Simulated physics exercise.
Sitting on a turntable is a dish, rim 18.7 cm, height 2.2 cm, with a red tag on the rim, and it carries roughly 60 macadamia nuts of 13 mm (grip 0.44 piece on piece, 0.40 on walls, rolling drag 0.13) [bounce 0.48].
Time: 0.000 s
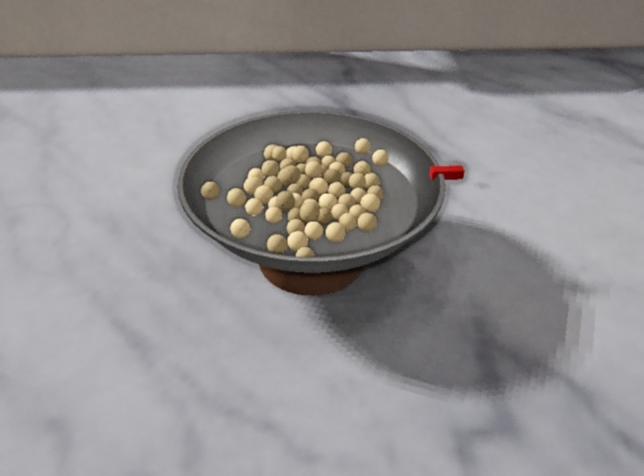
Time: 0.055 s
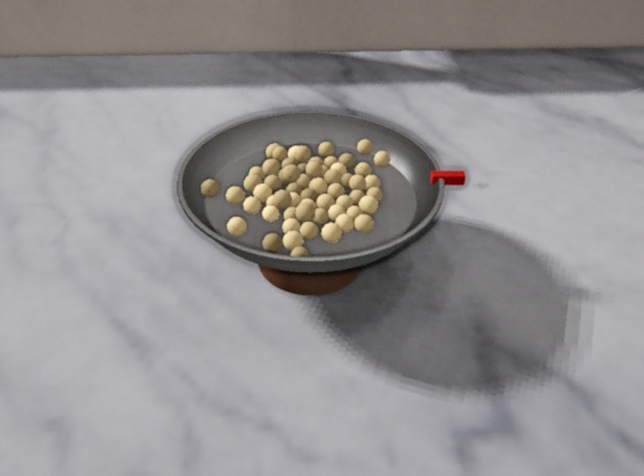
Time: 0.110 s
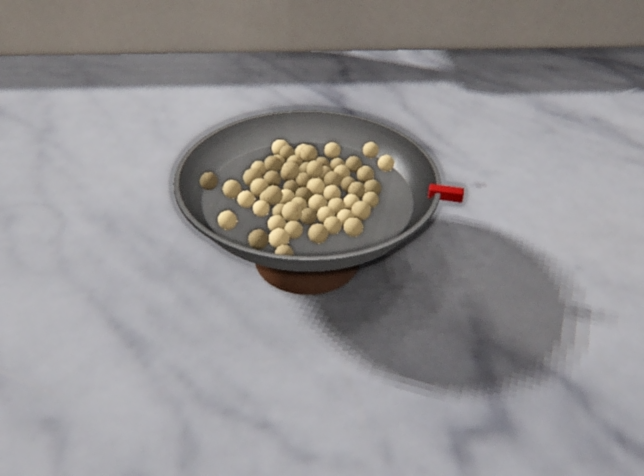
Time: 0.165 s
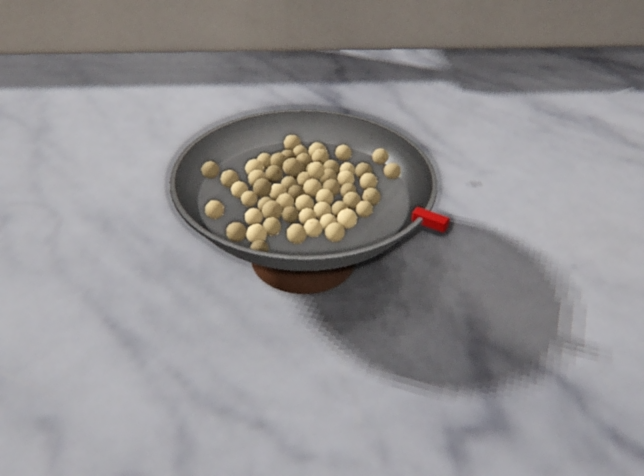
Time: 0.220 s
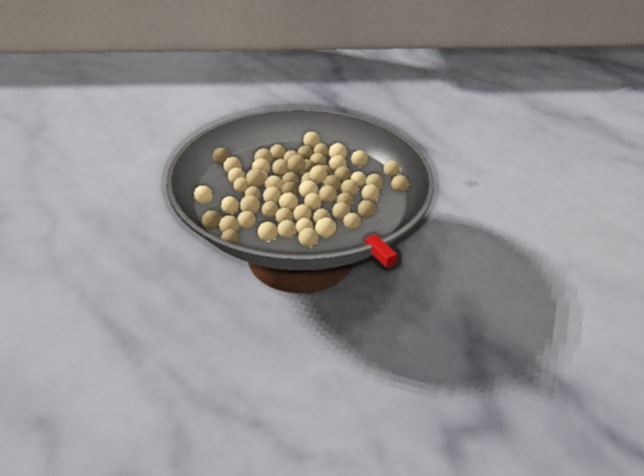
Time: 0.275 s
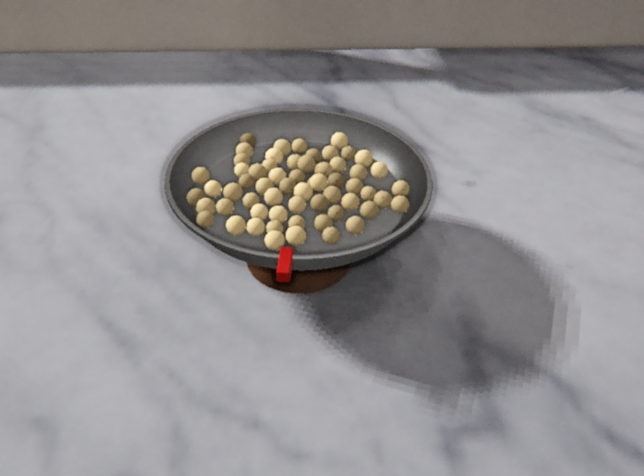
A grey-and-white marbled surface with a plain beige wall behind it is seen from above at an angle by a still camera. A shallow dark grey dish heaped with small round pale tan balls sits near the centre on a brown base, a red tag on its right rim and a shadow to its lower right. The dish turns clockwise, slowly then faster, carrying the tag round to the front, while the balls shift and spread outward.
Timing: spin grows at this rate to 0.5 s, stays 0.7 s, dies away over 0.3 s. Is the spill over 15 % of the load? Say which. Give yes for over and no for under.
Yes, over.
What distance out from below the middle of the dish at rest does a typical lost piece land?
It works out to near 24 cm.
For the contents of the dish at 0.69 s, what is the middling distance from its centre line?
Roughly 8.5 cm from the centre line.
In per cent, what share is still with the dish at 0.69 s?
Some 60 per cent of the load.
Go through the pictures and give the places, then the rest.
The first picture shows dish at (311, 261); turned 0 degrees, tag at (447, 171); top of the load at (300, 154).
The second picture shows dish at (310, 261); turned 4 degrees, tag at (448, 176); top of the load at (303, 154).
The third picture shows dish at (308, 260); turned 16 degrees, tag at (447, 191); top of the load at (304, 153).
The fourth picture shows dish at (304, 259); turned 35 degrees, tag at (431, 217); top of the load at (381, 157).
The fifth picture shows dish at (301, 259); turned 63 degrees, tag at (381, 248); top of the load at (306, 154).
The sixth picture shows dish at (299, 259); turned 99 degrees, tag at (285, 262); top of the load at (245, 151). It now spins about 2.0 times a second.
After 0.69 s, fallen in front of where it stops 5 %, dish 60 %, in the air 35 %; middle of the pieces not yet landed near (291, 184).
After 1.03 s, fallen in front of where it stops 15 %, fallen left of where it stops 30 %, fallen behind where it stops 15 %, fallen right of where it stops 25 %, dish 10 %; middle of the pieces not yet landed near (259, 199).
After 1.35 s, fallen in front of where it stops 15 %, fallen left of where it stops 35 %, fallen behind where it stops 20 %, fallen right of where it stops 25 %; middle of the pieces not yet landed near (297, 209).
After 1.65 s, fallen in front of where it stops 20 %, fallen left of where it stops 35 %, fallen behind where it stops 20 %, fallen right of where it stops 25 %; middle of the pieces not yet landed near (223, 160).
In the end, at 2.1 s, fallen in front of where it stops 20 %, fallen left of where it stops 35 %, fallen behind where it stops 20 %, fallen right of where it stops 25 %.
